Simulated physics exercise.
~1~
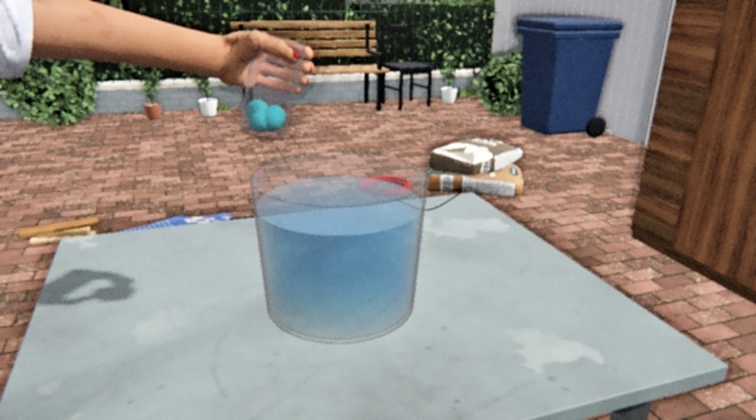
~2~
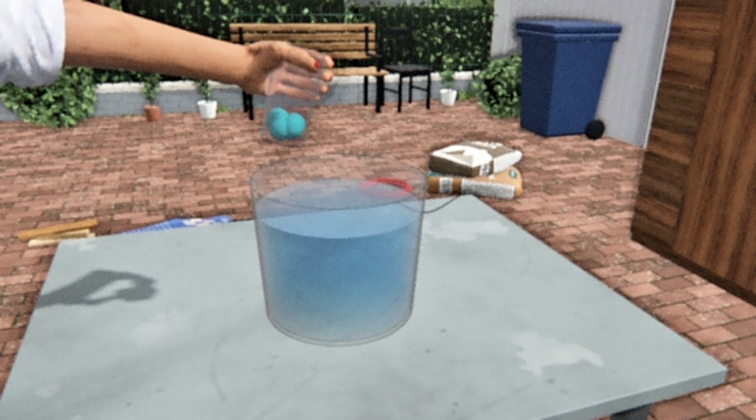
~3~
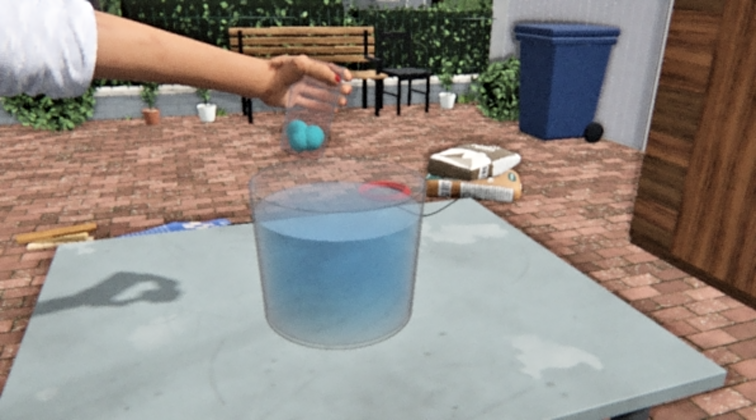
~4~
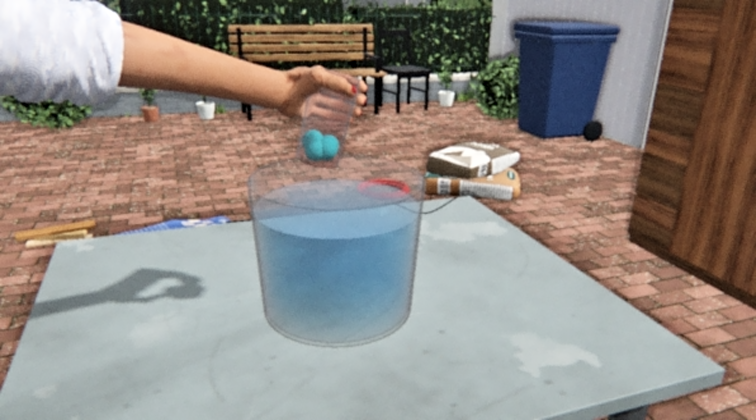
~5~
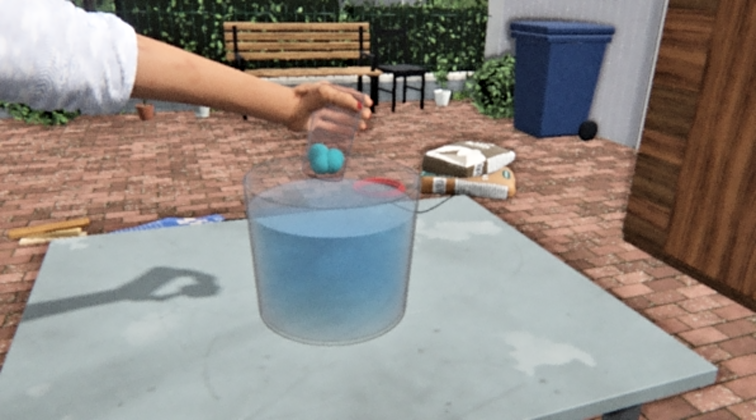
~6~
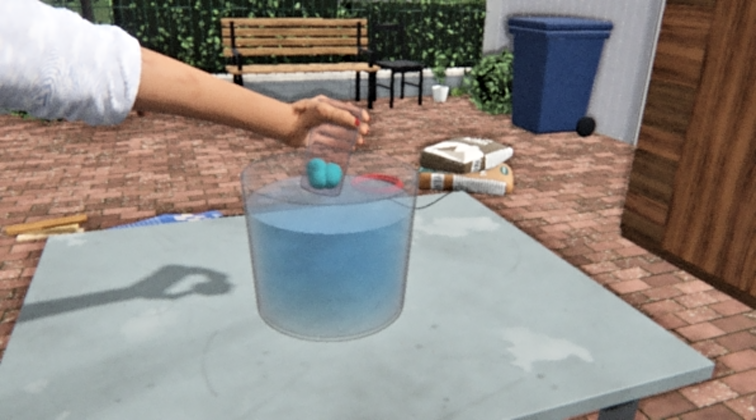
Brick patio, a hand moving an upright glass of something teal rightward, then lowering it close over a big container of water.
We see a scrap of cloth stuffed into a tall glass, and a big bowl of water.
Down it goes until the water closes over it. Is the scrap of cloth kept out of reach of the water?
No, the water gets to it.
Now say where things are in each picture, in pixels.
In the first frame, tall glass (272, 85) mouth up; above the big bowl.
In the second frame, tall glass (292, 94) mouth up; scrap of cloth (285, 128); coming down.
In the third frame, tall glass (312, 106) mouth up; lower.
In the fourth frame, tall glass (327, 116) mouth up; scrap of cloth (320, 149); lower still.
In the fifth frame, tall glass (333, 131) mouth up; close to the surface.
In the sixth frame, tall glass (331, 146) mouth up; scrap of cloth (323, 177); just over the surface.
Next, the tall glass enters the water.
After that, water pours in as the air escapes.
Finally, the tall glass is under, flooded, and the scrap of cloth is wet.
